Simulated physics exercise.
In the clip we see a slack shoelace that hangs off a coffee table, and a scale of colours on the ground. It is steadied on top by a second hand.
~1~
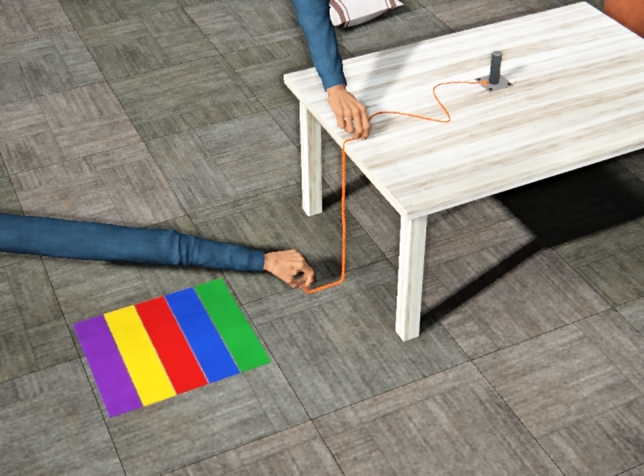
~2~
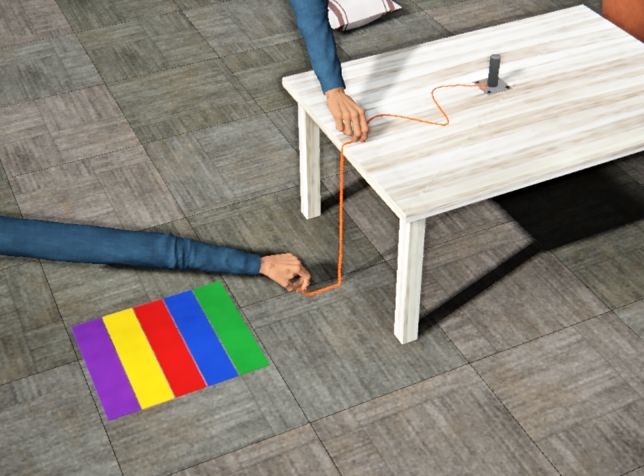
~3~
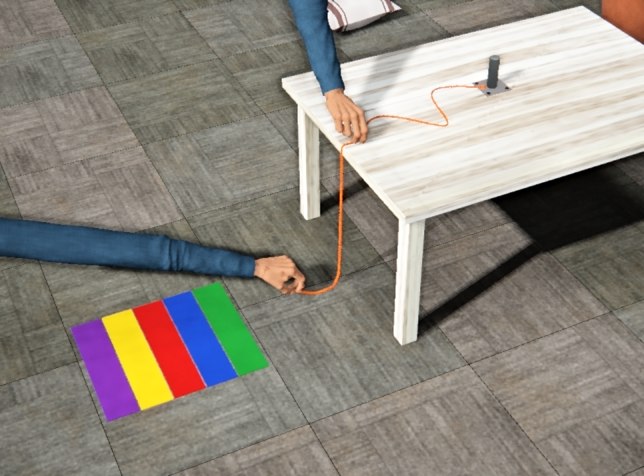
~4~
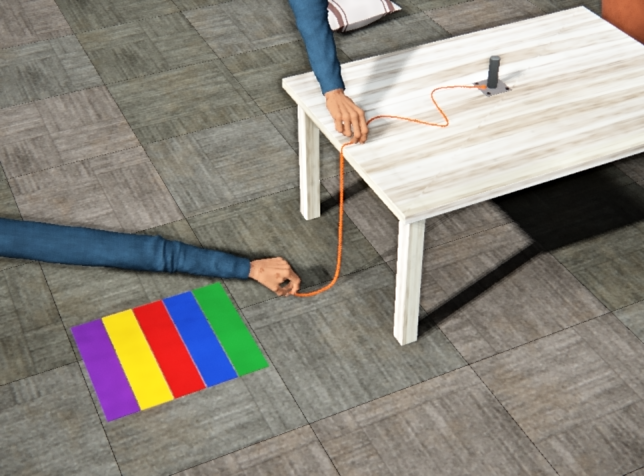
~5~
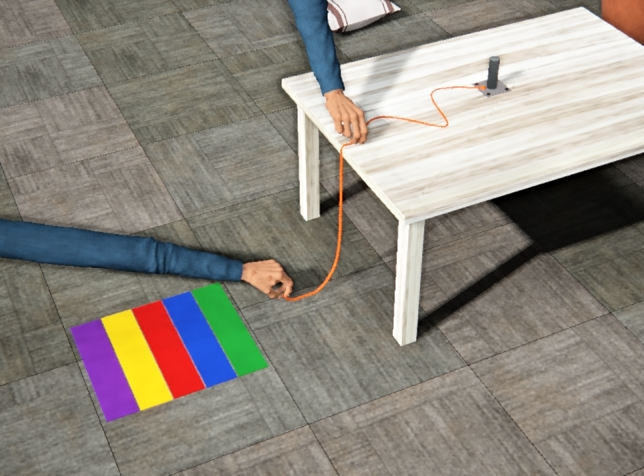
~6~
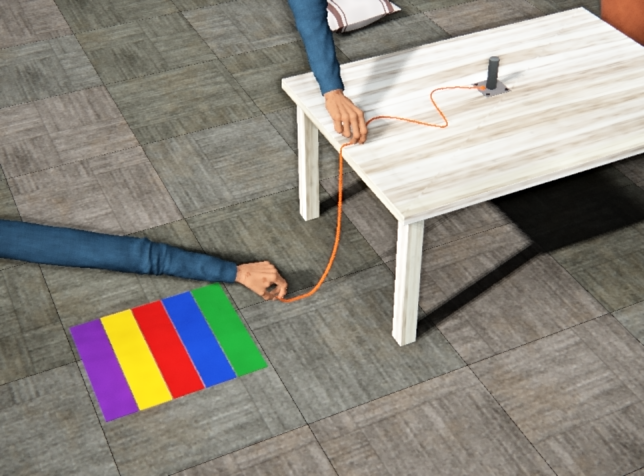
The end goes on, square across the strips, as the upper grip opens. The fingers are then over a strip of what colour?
A purple strip.
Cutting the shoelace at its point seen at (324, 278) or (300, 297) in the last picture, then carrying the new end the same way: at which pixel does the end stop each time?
In that order: (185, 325) and (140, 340).
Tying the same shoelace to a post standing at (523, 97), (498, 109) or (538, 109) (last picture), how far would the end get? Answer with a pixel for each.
In pixels, the answers are (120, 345), (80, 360) and (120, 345).
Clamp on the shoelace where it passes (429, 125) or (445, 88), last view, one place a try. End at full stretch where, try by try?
The two answers, in sequence: (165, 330) and (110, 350).
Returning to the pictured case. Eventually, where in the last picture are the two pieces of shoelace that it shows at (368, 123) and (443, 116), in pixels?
In that view they sit near (317, 163) and near (402, 119).
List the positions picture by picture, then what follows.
The first frame shows end (304, 285); green (247, 351); blue (216, 361); red (185, 372); yellow (152, 383); purple (119, 394).
The second frame shows end (300, 288); shoelace through (450, 86) (446, 116) (386, 115) (343, 149) (341, 213) (340, 267).
The third frame shows end (295, 291).
The fourth frame shows end (290, 292); shoelace through (449, 87) (445, 118) (386, 116) (343, 150) (341, 214) (338, 269).
The fifth frame shows end (283, 295).
The sixth frame shows end (277, 297); shoelace through (448, 88) (445, 118) (385, 117) (342, 150) (340, 214) (326, 273).
Soon after, end near (154, 336); over red.
After that, end near (120, 347); over yellow.
At the stop, end near (100, 353); over purple. It gets as far as the purple strip.
